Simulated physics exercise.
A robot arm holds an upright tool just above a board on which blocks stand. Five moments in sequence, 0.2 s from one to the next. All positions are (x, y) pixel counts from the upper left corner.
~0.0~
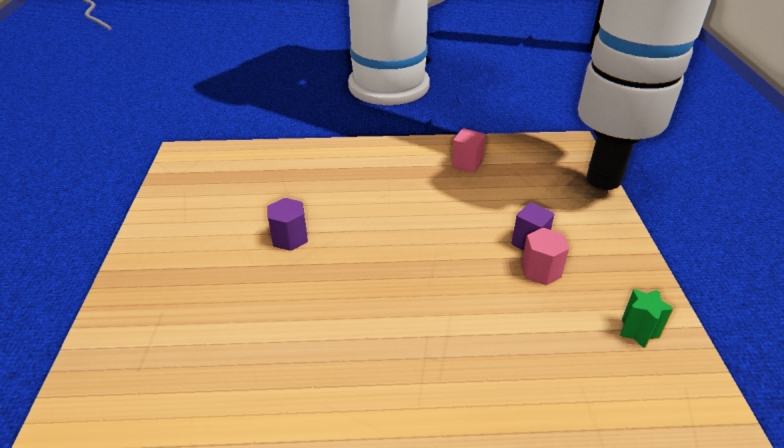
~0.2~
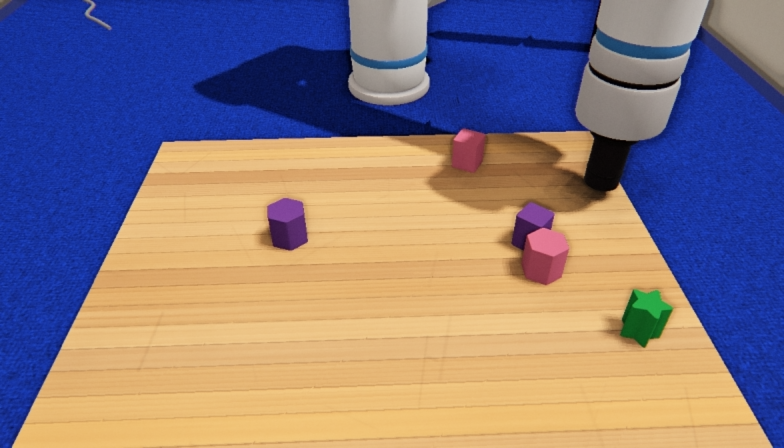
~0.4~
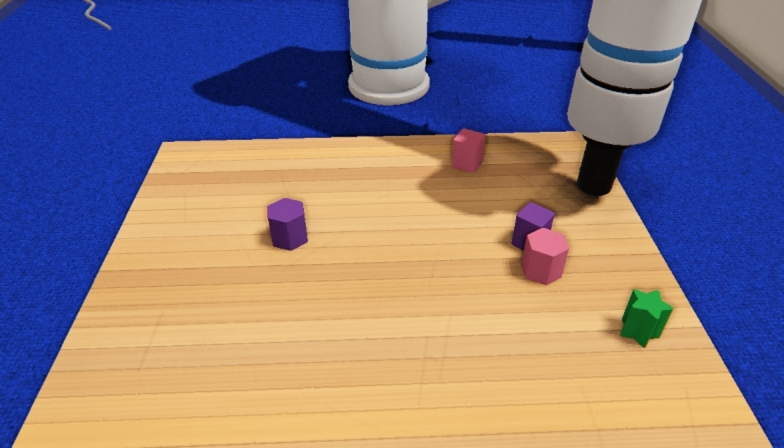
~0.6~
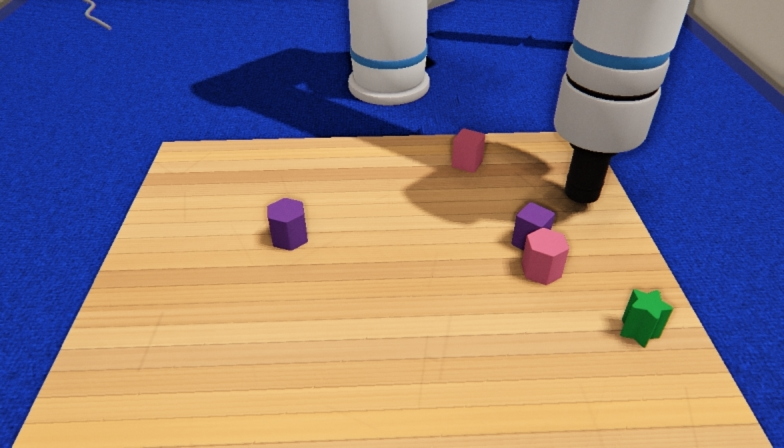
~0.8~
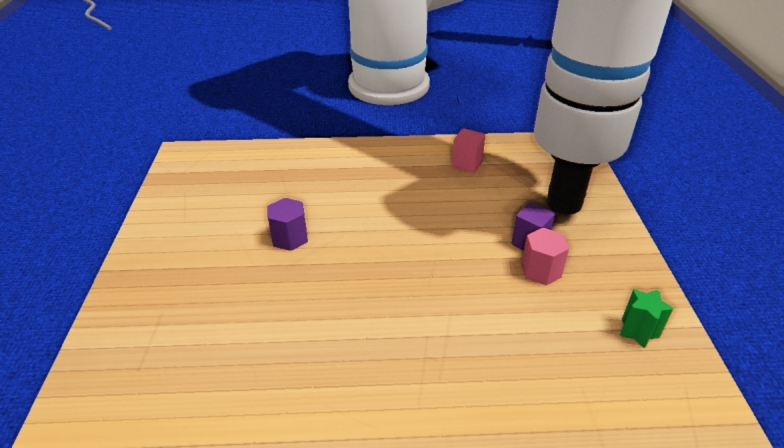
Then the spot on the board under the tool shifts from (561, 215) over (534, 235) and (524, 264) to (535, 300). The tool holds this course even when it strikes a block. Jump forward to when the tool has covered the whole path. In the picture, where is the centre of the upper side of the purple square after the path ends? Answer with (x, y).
That would be at about pixel (496, 248).
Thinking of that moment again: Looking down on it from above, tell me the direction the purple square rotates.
Viewed from overhead, the purple square winds up turned clockwise.
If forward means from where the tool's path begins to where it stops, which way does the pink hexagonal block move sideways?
Its sideways move is to the left.
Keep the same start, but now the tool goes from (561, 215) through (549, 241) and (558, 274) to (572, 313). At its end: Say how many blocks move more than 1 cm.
It will shift two blocks.
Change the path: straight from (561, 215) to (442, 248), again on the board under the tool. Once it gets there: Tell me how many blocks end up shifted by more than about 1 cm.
My forecast: 1.
On the path given first. One third of the way, tool at (536, 225); purple square at (522, 223).
Two thirds of the way, tool at (526, 254); purple square at (499, 245), turned 35° clockwise; pink hexagonal block at (556, 262), turned 30° anticlockwise.
At the end, tool at (538, 289); purple square at (496, 248), turned 45° clockwise; pink hexagonal block at (581, 290), turned 85° anticlockwise; green star-shaped block unmoved.
